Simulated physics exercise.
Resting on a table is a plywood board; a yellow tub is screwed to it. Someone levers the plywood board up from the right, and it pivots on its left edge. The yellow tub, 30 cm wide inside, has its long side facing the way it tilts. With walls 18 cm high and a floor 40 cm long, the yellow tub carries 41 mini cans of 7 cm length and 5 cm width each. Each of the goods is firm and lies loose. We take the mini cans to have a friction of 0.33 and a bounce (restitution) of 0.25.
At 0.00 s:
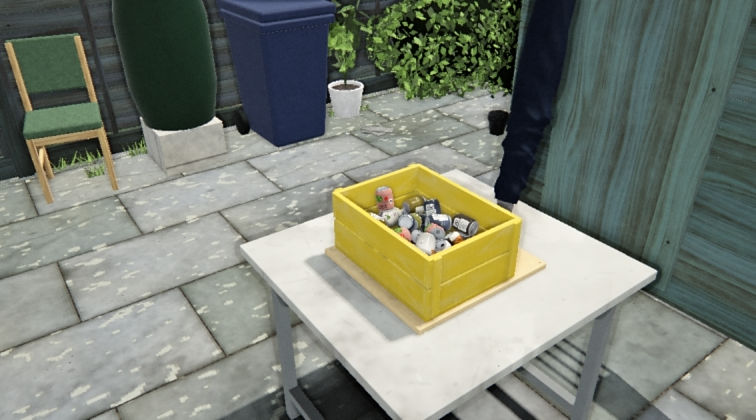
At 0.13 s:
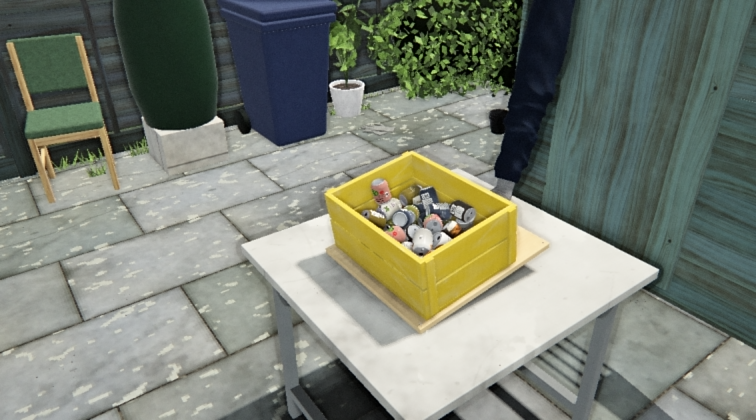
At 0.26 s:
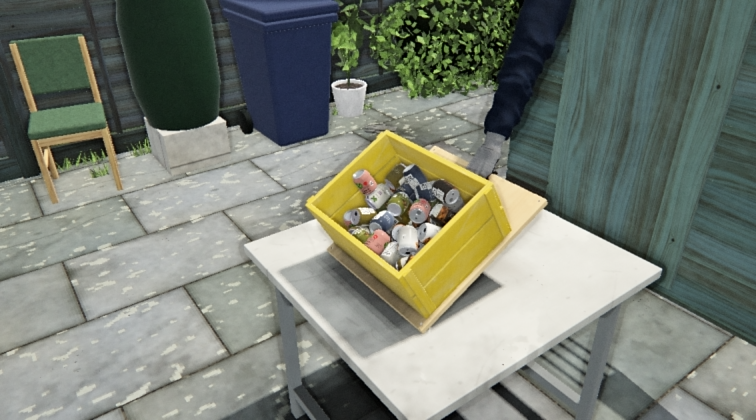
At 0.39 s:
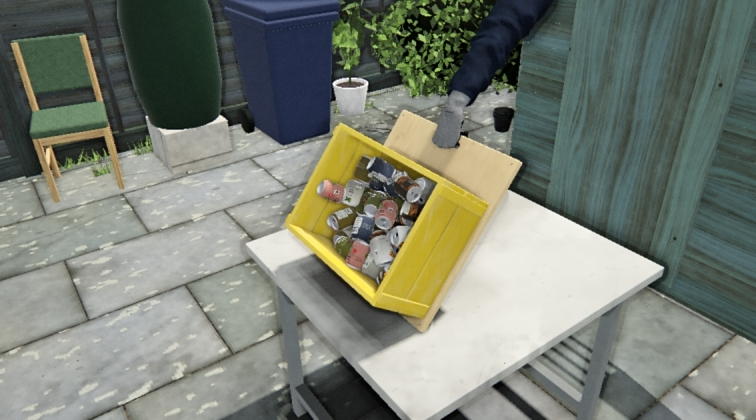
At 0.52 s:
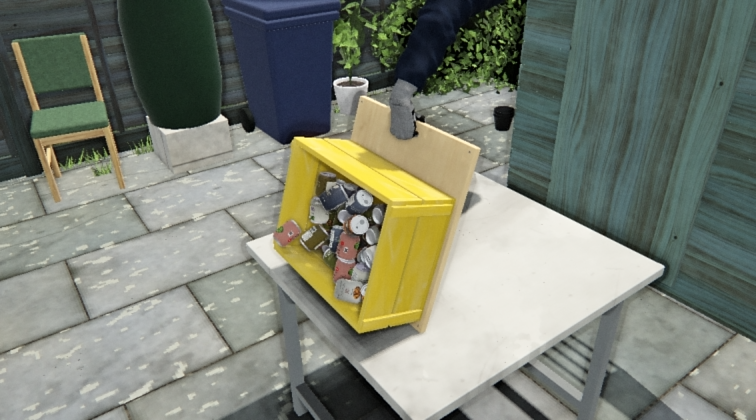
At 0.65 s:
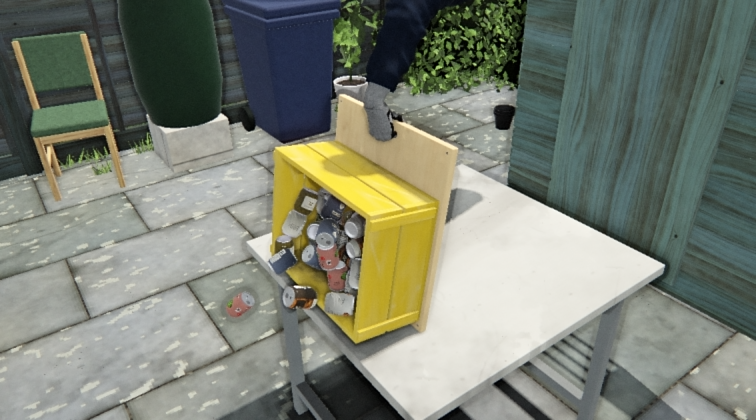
A gloved hand in a dark sleeve reaches in behind a pale table on a paved patio, seen from above at a steady angle. On the table, a yellow tub of small cans sits on a plywood board, with a green chair and blue bin behind and teal planks at right. The hand raises the board's right side until it stands nearly upright, the tub tilting left as cans slide toward its opening and a few leave it.
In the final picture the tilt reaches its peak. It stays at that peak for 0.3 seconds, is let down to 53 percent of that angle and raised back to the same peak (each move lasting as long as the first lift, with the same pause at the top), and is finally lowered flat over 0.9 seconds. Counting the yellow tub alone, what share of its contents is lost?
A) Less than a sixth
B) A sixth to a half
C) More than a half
Option B: A sixth to a half.
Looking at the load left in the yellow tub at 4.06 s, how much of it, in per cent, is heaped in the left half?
80 per cent or so.
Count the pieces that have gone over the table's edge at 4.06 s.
Roughly 12.
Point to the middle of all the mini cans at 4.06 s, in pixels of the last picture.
Pixel (398, 259), give or take.
After 1.19 s, tilt 69°; the yellow tub is down by 13 of 41.
After 1.88 s, tilt 58°; the yellow tub is down by 13 of 41.
After 2.83 s, tilt 62°; the yellow tub is down by 13 of 41.
Outcome (at 4.06 s), the yellow tub is down by 13 of 41. Asked share, 13 of 41, 32 per cent.
